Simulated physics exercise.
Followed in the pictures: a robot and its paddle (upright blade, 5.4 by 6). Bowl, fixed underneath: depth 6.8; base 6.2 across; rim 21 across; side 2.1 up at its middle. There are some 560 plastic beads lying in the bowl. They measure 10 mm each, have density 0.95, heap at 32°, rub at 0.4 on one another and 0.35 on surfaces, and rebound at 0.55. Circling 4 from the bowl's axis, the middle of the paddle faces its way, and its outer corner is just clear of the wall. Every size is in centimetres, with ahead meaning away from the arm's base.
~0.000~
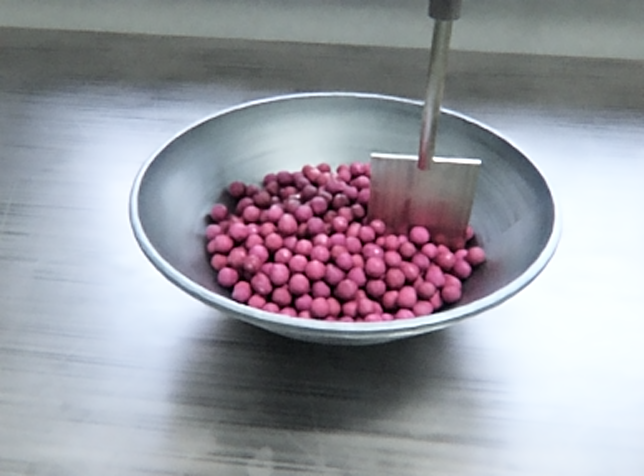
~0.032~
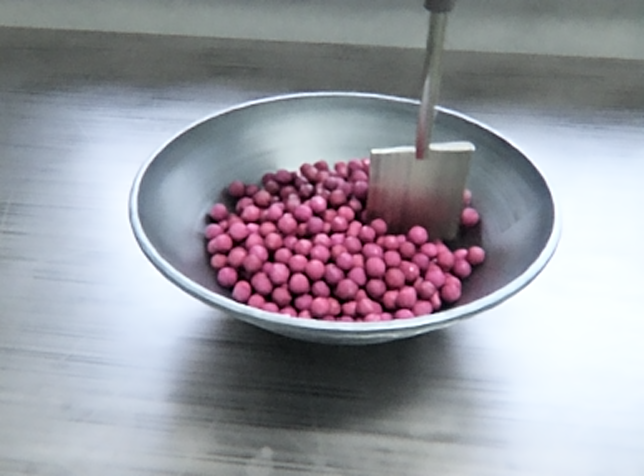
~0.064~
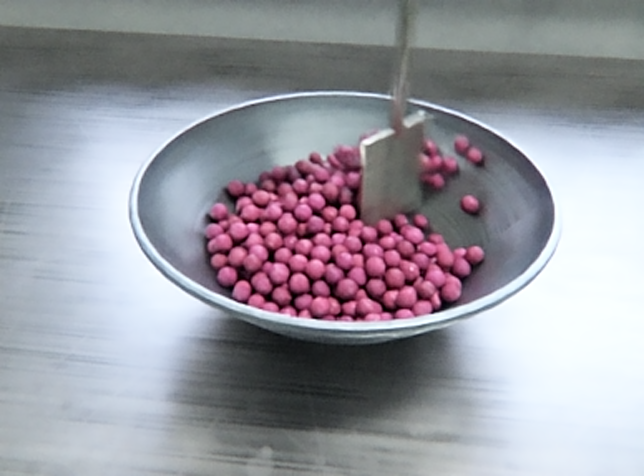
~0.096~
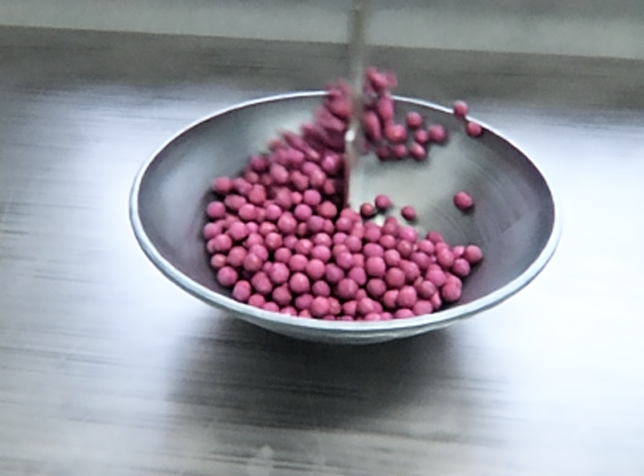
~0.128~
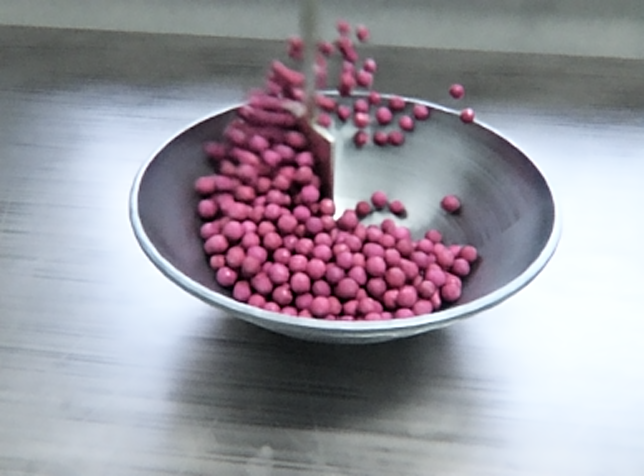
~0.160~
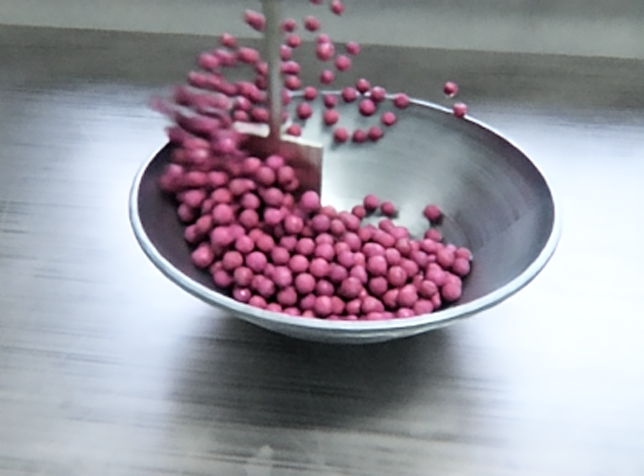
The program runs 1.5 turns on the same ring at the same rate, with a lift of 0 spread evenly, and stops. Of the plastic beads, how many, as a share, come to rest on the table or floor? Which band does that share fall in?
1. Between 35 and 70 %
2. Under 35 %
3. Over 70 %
Between 35 and 70 % (1).
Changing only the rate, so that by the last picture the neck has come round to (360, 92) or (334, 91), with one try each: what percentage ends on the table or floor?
Some 5 and 20 %.
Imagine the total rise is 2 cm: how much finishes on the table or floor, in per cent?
Around 30 percent of it.
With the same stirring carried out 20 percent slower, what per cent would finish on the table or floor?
Then roughly 30 %.
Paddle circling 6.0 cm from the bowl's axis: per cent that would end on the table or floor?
That would give close to 0 per cent.
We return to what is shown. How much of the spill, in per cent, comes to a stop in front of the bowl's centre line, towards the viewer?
That share is about 50 per cent.
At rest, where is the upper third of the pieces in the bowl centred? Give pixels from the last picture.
Close to (308, 275).
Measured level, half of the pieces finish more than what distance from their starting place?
My guess is close to 13 centimetres.
After 0.28 s, 304° round, highest piece 11 above the table; 426 in the bowl, 24 on the table or floor, 106 in flight or on the tool.
After 0.41 s, 86° round, highest piece 10 above the table; 338 in the bowl, 118 on the table or floor, 100 in flight or on the tool.
After 0.67 s, 180° round, highest piece 7 above the table; 285 in the bowl, 263 on the table or floor, 8 in flight or on the tool.
After 1.37 s, 180° round, highest piece 6 above the table; 285 in the bowl, 271 on the table or floor.
At rest, 285 in the bowl, 271 on the table or floor. That is 49 % on the table or floor.
